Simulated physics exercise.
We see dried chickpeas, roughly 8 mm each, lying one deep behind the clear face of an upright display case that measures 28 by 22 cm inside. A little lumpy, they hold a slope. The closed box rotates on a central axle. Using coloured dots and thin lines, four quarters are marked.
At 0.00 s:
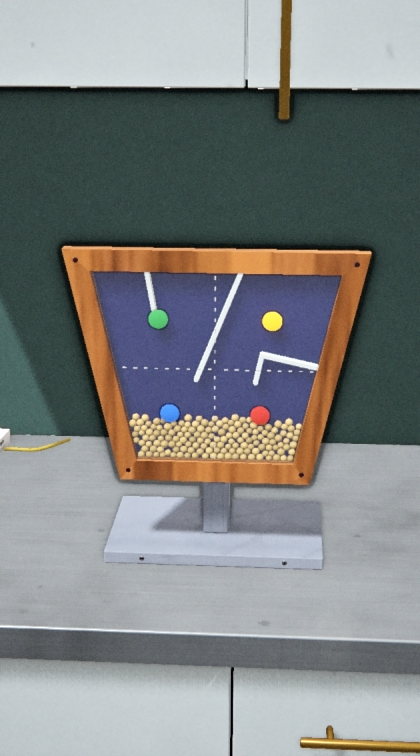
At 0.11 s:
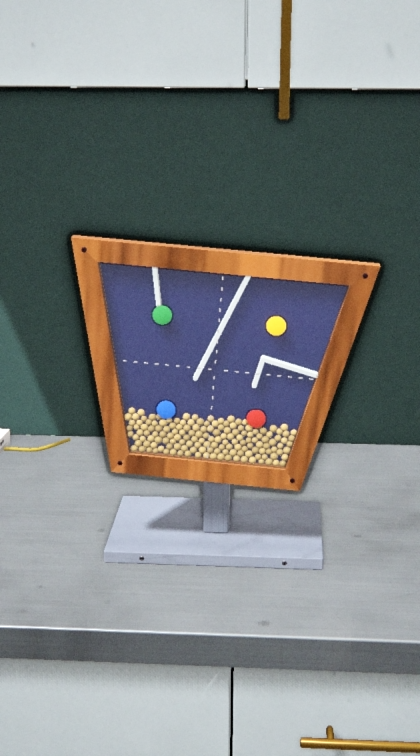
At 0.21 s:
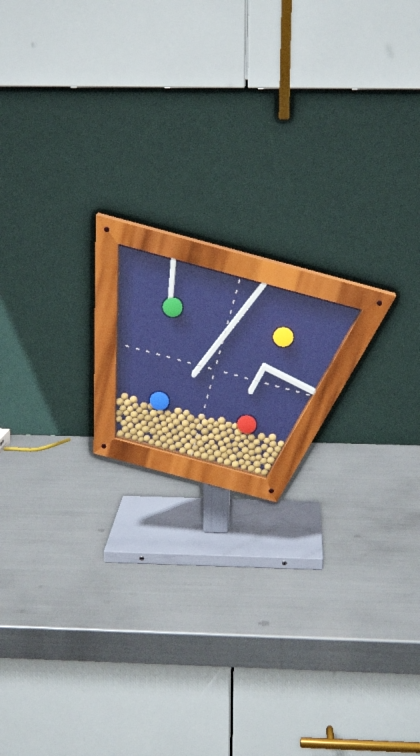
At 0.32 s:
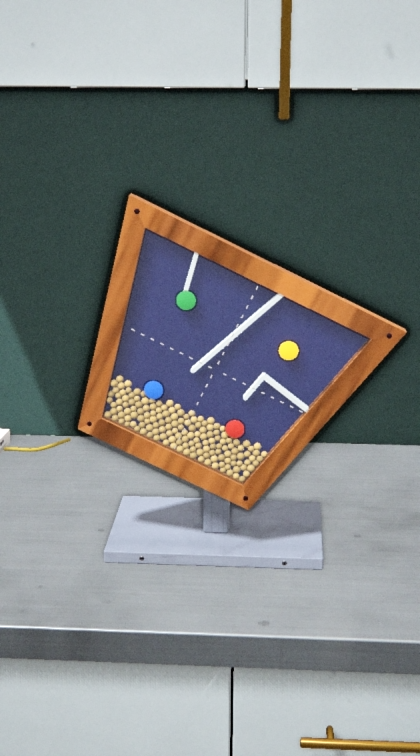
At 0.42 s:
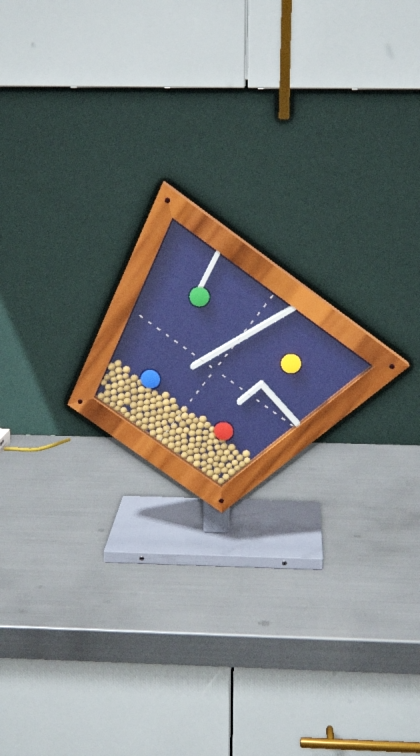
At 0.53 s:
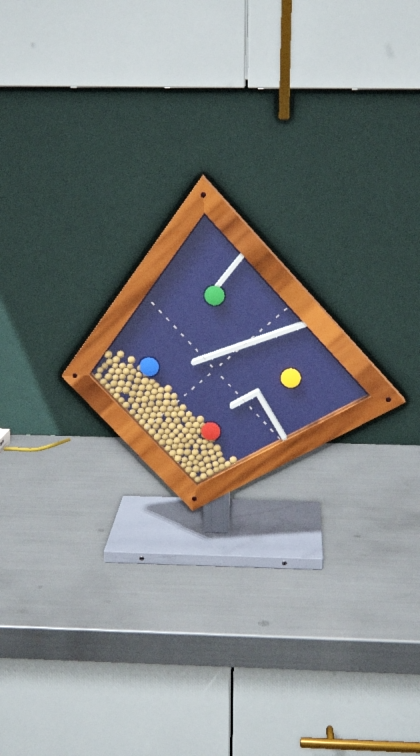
Wood-framed display case of dried chickpeas turning clockwise on its stand, the pale layer sloping down from left to right.
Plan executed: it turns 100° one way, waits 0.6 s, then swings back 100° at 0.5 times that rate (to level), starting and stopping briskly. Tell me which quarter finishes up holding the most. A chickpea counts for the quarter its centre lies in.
Answer: Red.
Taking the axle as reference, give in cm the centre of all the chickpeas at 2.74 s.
I'd put it near 1 centimetres to the right and 8 centimetres below.
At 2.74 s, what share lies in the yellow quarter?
10 %.
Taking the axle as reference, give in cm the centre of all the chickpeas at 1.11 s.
7 cm left, 4 cm below.
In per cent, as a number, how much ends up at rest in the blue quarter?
Share at rest: Approx. 15 %.
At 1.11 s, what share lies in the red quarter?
About 90 percent.
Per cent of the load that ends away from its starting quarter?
Close to 40 in a hundred.
After 1.11 s, it stands 100° clockwise; the chickpeas' middle is 7 cm left of and 4 cm below the centre; red 90 %, blue 10 %, yellow 5 %.
After 2.74 s, it stands 50° clockwise; the chickpeas' middle is 1 cm right of and 8 cm below the centre; red 90 %, yellow 10 %.
After 3.78 s, it stands level; the chickpeas' middle is 6 cm right of and 6 cm below the centre; red 85 %, blue 5 %, yellow 10 %.
At rest by 4.6 s, it stands level; red 75 %, blue 15 %, green 0 %, yellow 10 %.
